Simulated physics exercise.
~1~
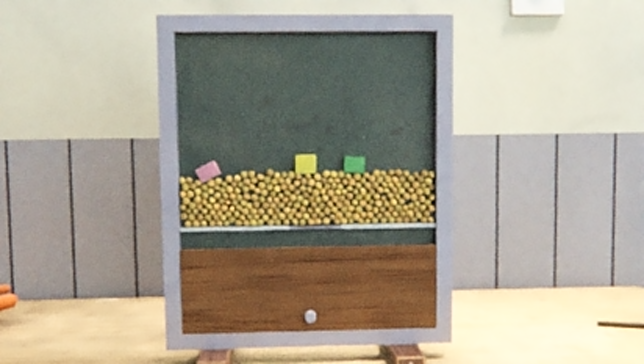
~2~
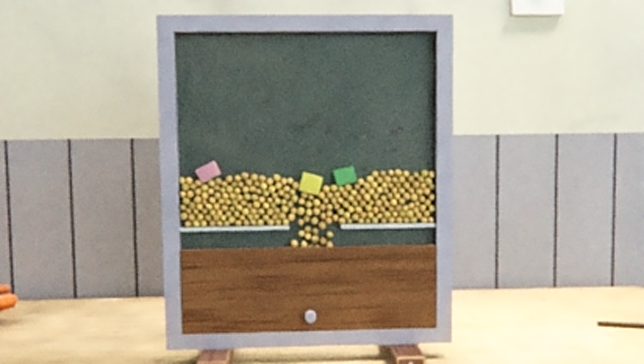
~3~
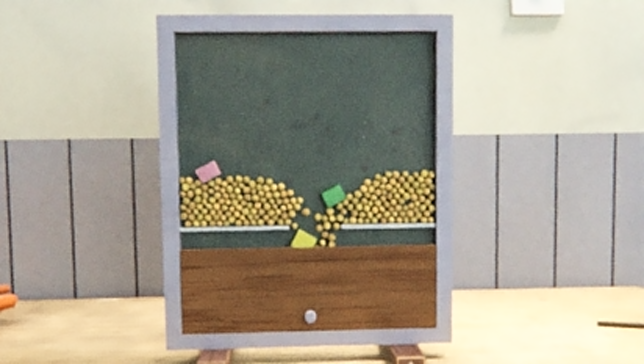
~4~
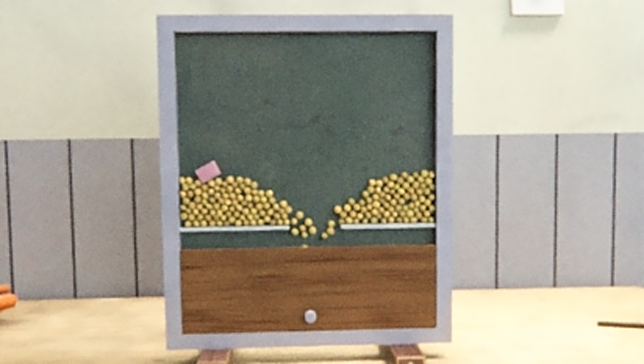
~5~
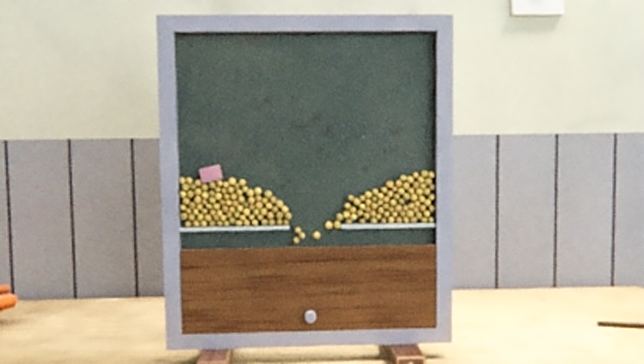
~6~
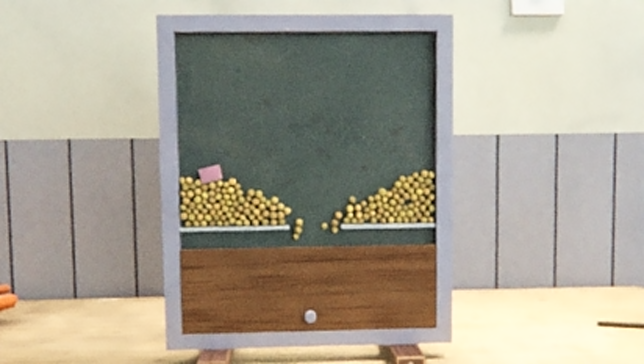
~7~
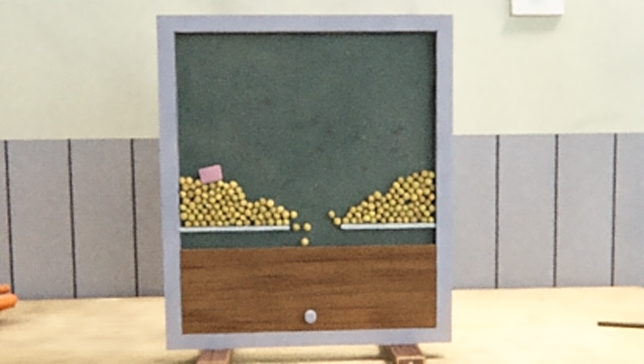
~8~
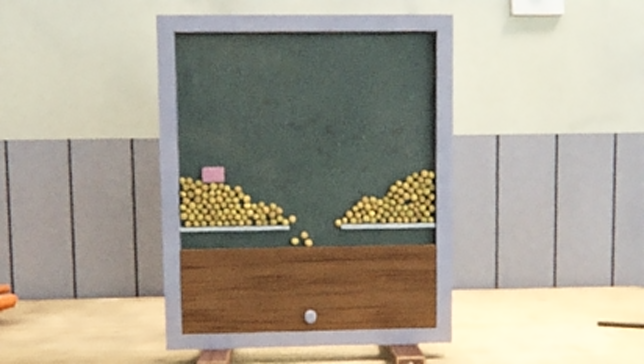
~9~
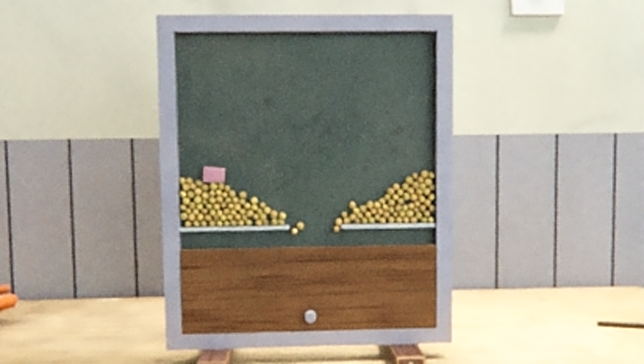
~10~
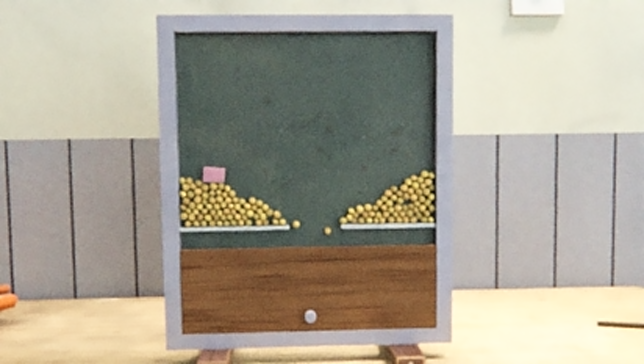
Beads pour through a central gap, taking yellow and green blocks while pink stays on top.
